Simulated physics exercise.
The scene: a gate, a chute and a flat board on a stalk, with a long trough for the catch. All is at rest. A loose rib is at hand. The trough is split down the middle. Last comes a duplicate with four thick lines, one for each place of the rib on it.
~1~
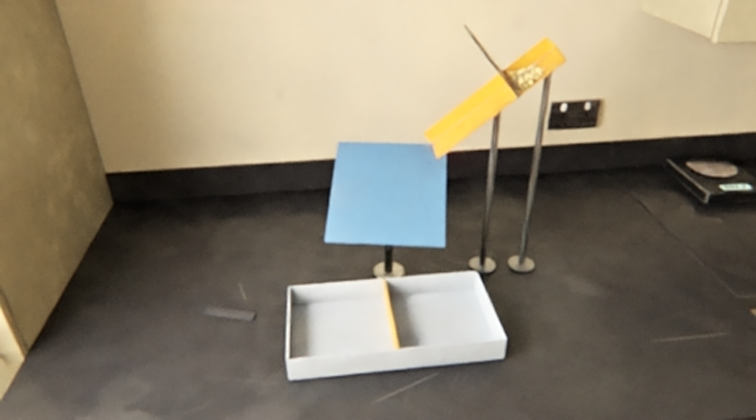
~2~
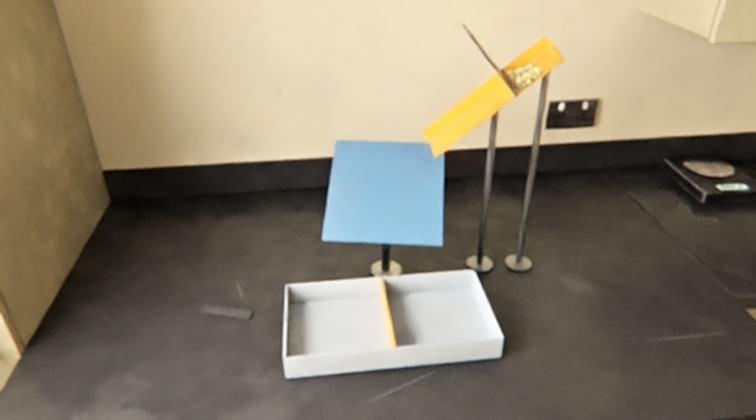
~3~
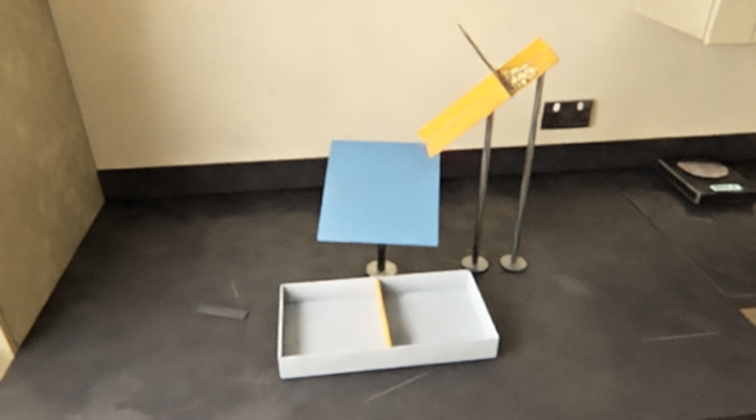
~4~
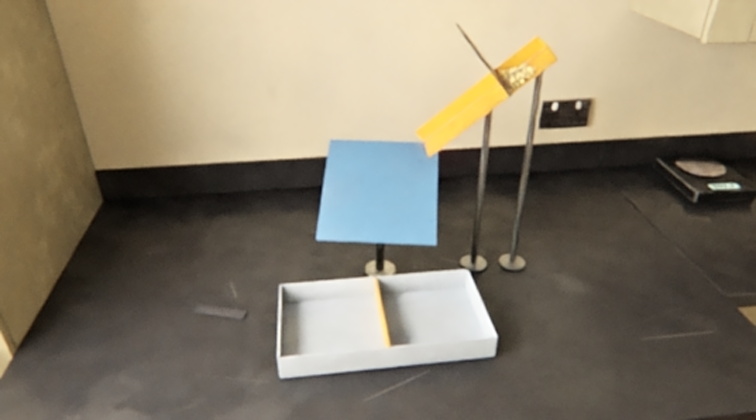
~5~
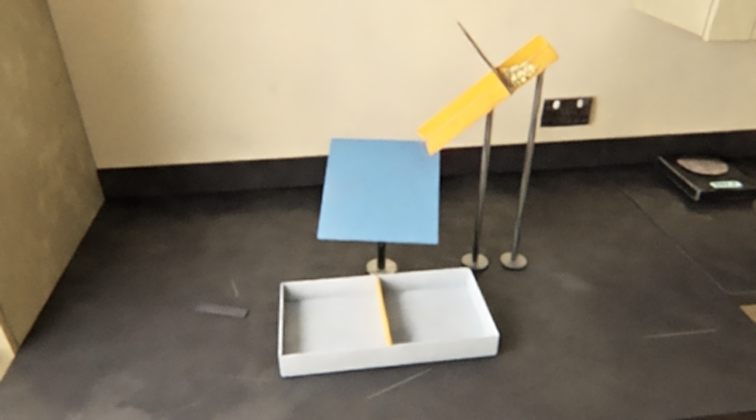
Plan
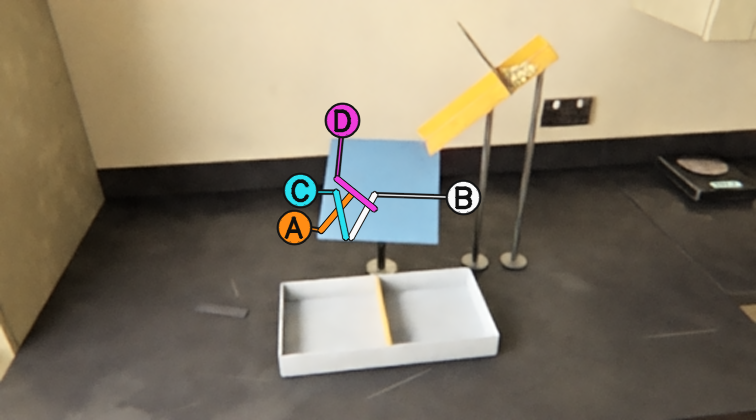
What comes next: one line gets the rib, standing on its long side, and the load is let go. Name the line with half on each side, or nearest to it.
Go for D.
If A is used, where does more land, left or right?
Left.
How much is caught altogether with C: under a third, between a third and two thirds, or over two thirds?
Over two thirds.
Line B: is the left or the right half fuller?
Left.
On the marked copy, line A from (353, 192) to (321, 230); line B from (374, 194) to (351, 237); line C from (336, 192) to (345, 237); line D from (337, 178) to (374, 208).
With A, of what is caught, nearly all in the left half, a stray few in the right.
With B, of what is caught, nearly all in the left half, a small part in the right.
With C, of what is caught, nearly all in the left half, a stray few in the right.
With D, of what is caught, about half in the left half, about half in the right.
